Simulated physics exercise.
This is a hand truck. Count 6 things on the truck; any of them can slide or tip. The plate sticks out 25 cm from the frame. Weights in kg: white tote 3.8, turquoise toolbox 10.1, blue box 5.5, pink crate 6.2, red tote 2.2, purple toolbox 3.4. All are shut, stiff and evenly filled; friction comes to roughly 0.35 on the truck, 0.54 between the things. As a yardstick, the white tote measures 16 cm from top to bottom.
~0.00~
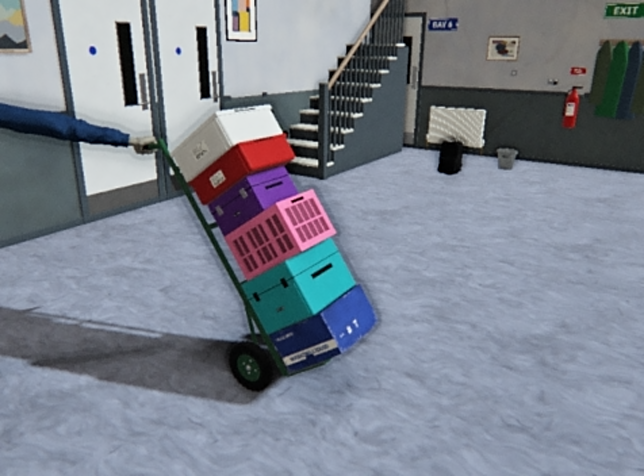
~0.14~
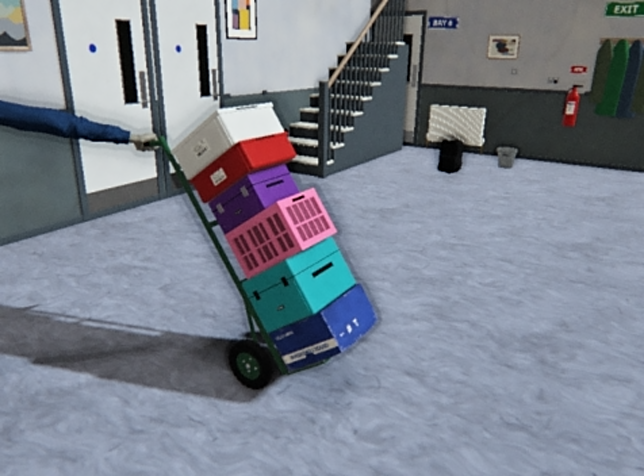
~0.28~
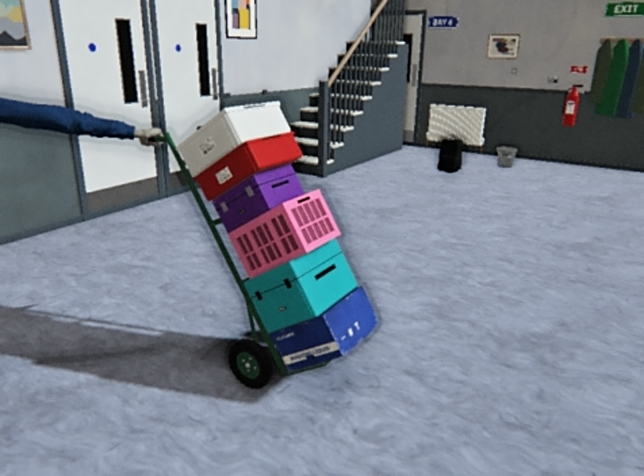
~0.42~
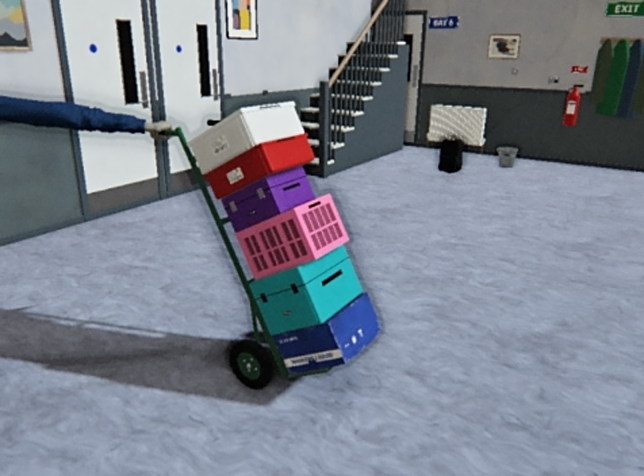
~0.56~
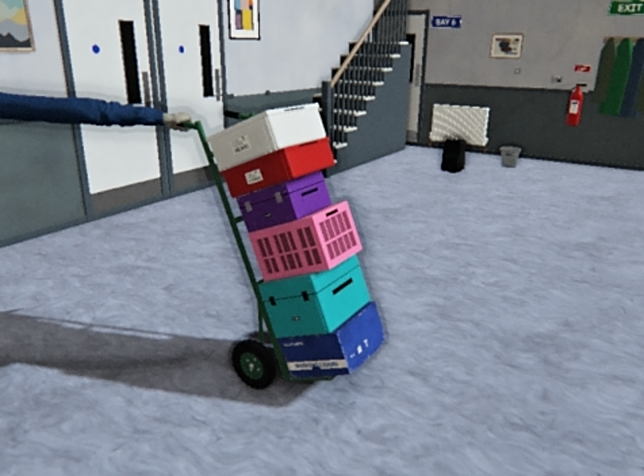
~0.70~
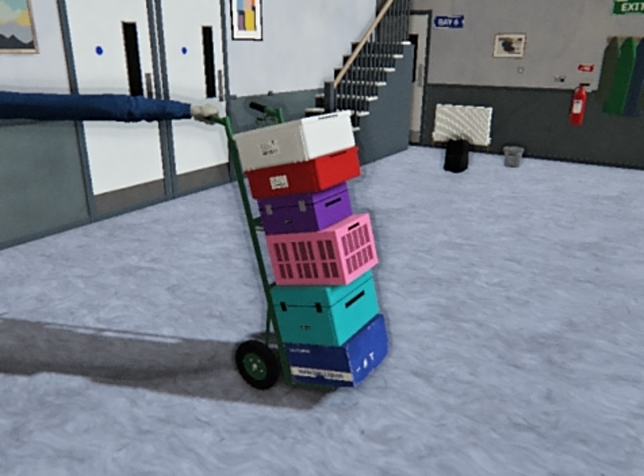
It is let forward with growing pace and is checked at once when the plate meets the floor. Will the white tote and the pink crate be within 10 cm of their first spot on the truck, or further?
The white tote gets shifted; the pink crate gets shifted.
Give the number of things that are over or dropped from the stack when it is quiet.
6 of them.
After 1.20 s, truck upright; white tote tipped 15° from how it sat near (409, 168); pink crate tipped 15° from how it sat near (378, 276); red tote tipped 15° from how it sat.
After 1.80 s, truck upright; white tote, pink crate, red tote and purple toolbox now dropped from the stack; turquoise toolbox tipped 50° from how it sat; blue box tipped 50° from how it sat.
After 2.10 s, truck upright; turquoise toolbox now dropped from the stack; blue box on its side.
At rest (3.1 s), dropped from the stack, white tote, turquoise toolbox, pink crate, red tote and purple toolbox; tipped over on the truck, blue box. In the last view, pink crate near (544, 411).
